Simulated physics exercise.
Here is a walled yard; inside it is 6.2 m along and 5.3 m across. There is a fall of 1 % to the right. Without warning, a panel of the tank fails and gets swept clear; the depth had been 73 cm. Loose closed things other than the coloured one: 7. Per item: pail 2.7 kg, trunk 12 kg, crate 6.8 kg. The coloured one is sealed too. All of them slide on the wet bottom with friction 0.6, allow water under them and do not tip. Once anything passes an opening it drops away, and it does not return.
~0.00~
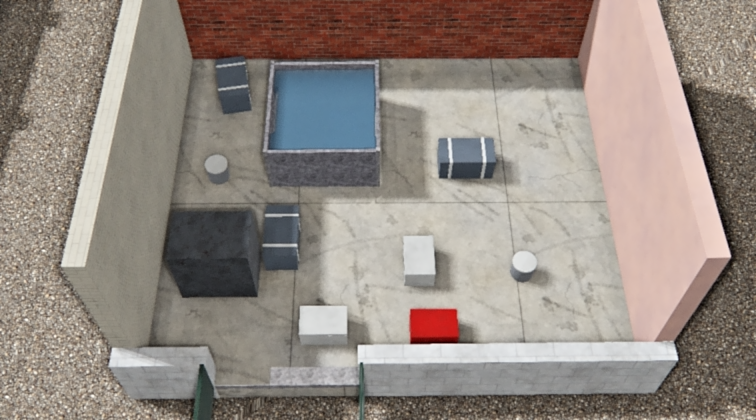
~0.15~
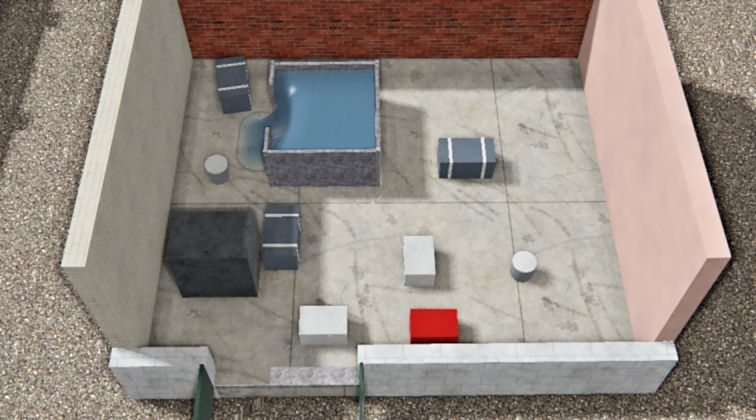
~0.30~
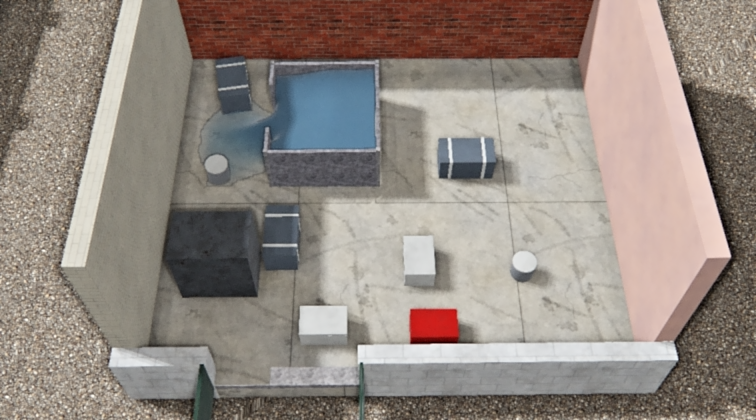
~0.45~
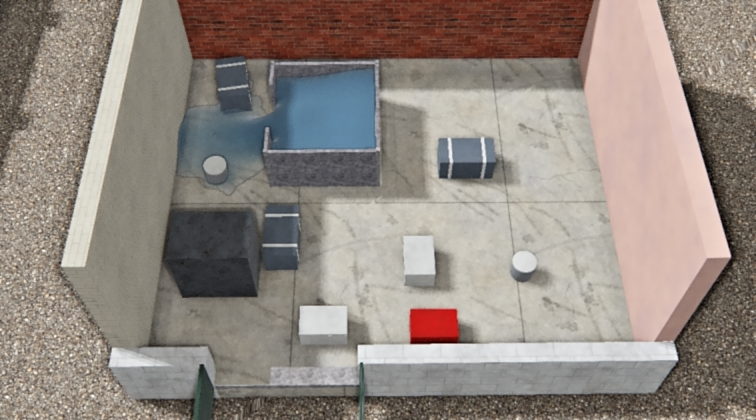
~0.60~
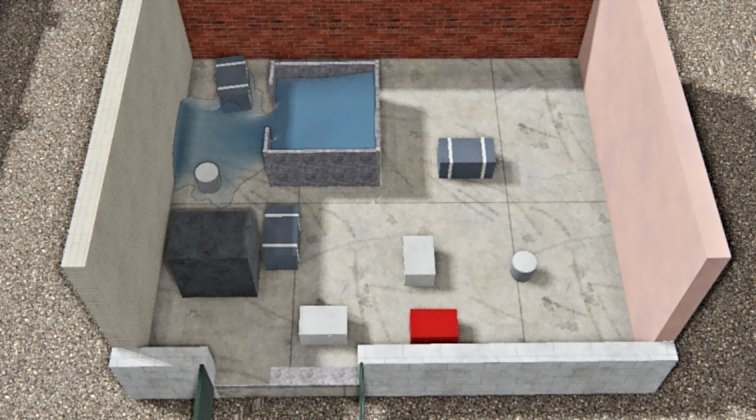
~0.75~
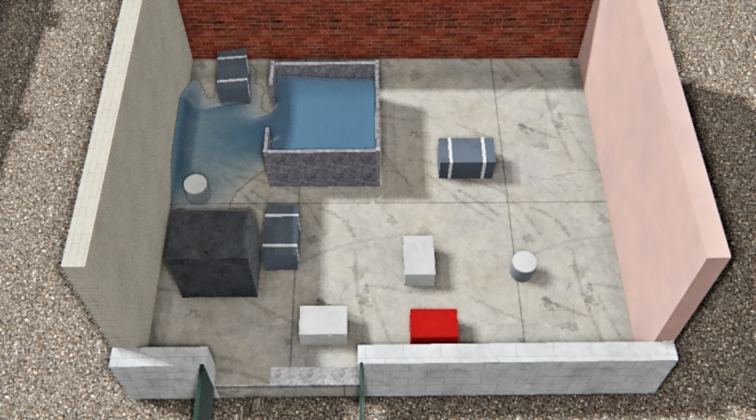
In a walled yard, water pours from a tank's left side and shifts a small cylinder.
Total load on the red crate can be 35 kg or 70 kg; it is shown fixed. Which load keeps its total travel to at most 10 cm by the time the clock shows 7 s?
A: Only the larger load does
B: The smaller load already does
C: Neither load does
(B) The smaller load already does.
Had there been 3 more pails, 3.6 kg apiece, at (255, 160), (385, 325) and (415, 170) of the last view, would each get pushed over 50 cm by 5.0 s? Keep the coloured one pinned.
Taking them one by one: Above the mark; below the mark; below the mark.
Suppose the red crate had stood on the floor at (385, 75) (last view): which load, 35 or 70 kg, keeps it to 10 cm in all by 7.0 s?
Going by the scene, only the heavier one works.
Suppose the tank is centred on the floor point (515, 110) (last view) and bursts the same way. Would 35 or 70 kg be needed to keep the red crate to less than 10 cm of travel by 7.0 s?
In that case the answer is that either mass works.
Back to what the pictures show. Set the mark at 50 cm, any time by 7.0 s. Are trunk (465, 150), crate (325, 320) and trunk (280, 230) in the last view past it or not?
So, going through them in order, it's not beyond, beyond and beyond.
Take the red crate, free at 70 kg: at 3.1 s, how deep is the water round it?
Depth: Approx. 0 cm.
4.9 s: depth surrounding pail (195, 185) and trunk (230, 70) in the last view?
Close to 5 and 5 centimetres.
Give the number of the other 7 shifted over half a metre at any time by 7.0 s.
5.
After 1.4 s the red crate would be 0 cm from its start with 35 kg and 0 cm from its start with 70 kg; 0 cm of water round it then.
After 3.1 s the red crate would be 0 cm from its start with 35 kg and 0 cm from its start with 70 kg; 0 cm of water round it then.
After 4.9 s the red crate would be 0 cm from its start with 35 kg and 0 cm from its start with 70 kg; 3 cm of water round it then.
After 7.0 s the red crate would be 0 cm from its start with 35 kg and 0 cm from its start with 70 kg; 3 cm of water round it then.
